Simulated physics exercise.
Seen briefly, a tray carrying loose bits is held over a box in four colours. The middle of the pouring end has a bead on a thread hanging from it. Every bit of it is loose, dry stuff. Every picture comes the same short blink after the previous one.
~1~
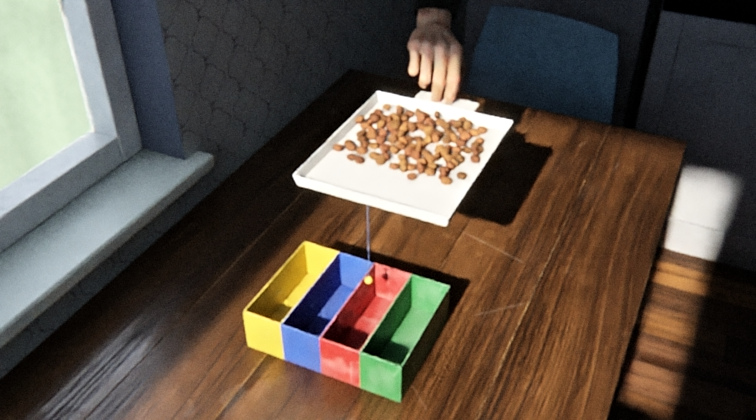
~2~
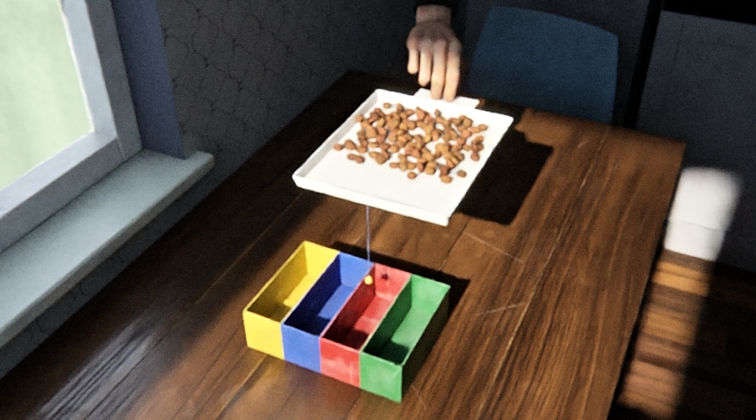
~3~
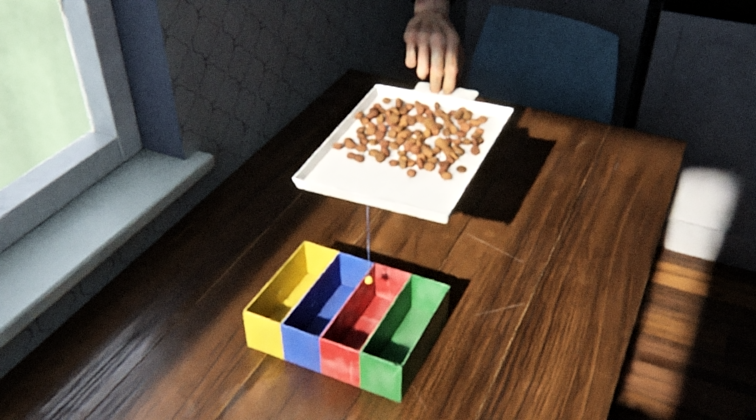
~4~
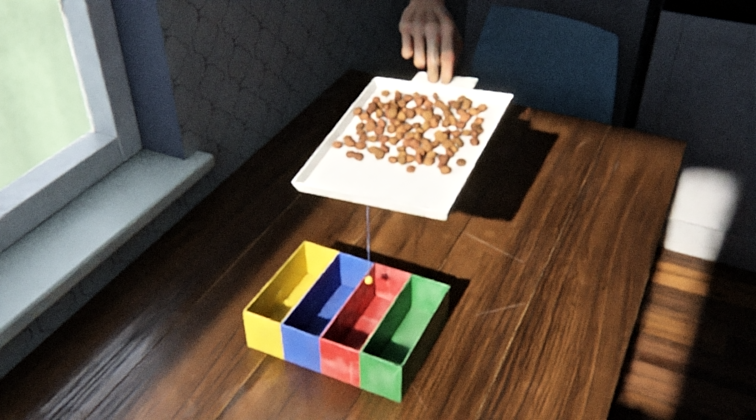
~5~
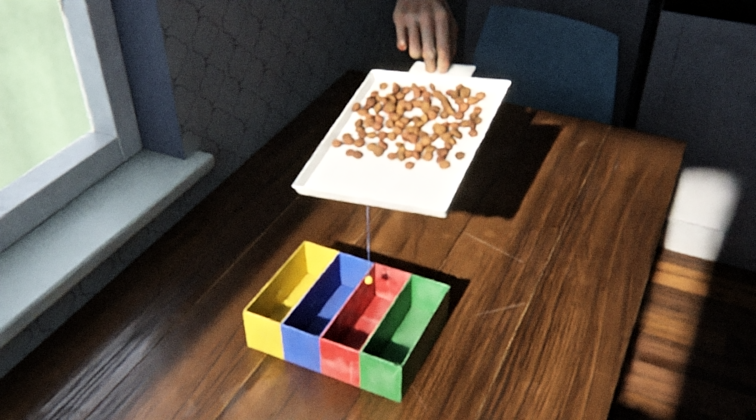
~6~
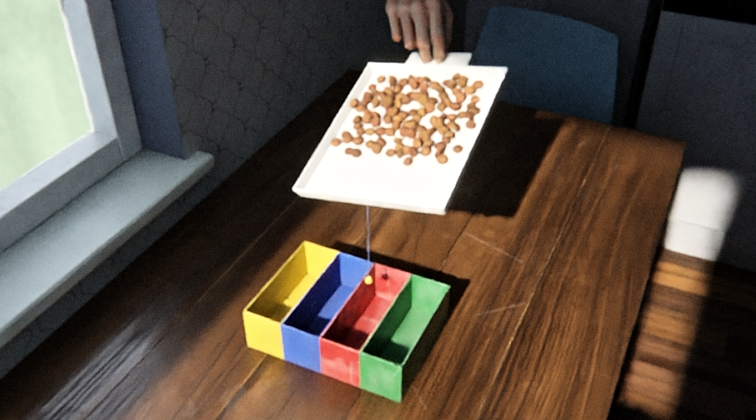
A hand grips the far edge of a white tray of brown kibble above a dark wooden table, seen from above at an angle, with a window at left and a blue chair behind. Below the tray sits an open box with yellow, blue, red and green cells, a small yellow bead hanging on a thread above it. The hand steadily raises the tray's far edge, tilting it toward the box and slightly left, while the camera stays still.
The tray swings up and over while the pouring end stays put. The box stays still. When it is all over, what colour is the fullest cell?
It is the yellow one.
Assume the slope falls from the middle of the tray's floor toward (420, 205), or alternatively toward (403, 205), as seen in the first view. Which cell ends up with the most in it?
First try: The green one; second try: The green cell.
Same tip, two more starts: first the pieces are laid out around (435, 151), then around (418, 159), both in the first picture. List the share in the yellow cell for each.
About 60 %, then about 70 %.
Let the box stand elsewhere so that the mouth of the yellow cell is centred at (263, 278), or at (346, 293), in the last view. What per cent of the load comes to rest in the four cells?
Roughly 100% on the first try and 10% on the second.
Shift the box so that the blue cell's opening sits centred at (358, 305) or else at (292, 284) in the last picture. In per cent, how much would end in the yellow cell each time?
Roughly 40 % and 10 %.
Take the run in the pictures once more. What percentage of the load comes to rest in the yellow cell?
I'd estimate close to 70 per cent.
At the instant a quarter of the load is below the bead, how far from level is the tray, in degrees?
About 80°.
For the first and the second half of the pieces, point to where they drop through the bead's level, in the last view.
Near (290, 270) and later near (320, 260).
Shortly afterwards, tray tipped steeply; the bulk on the tray; a little falling or outside the box.
Next, tray tipped past a quarter turn; a little on the tray; near two thirds in the yellow cell; near a quarter in the blue cell; only a few in the red cell; a little falling or outside the box.
Some moments later, tray tipped past a quarter turn; near two thirds in the yellow cell; near a quarter in the blue cell; only a few in the red cell; a little falling or outside the box.
In the end, tray tipped past a quarter turn; near two thirds in the yellow cell; near a quarter in the blue cell; only a few in the red cell; none at all in the green cell; a little outside the box.
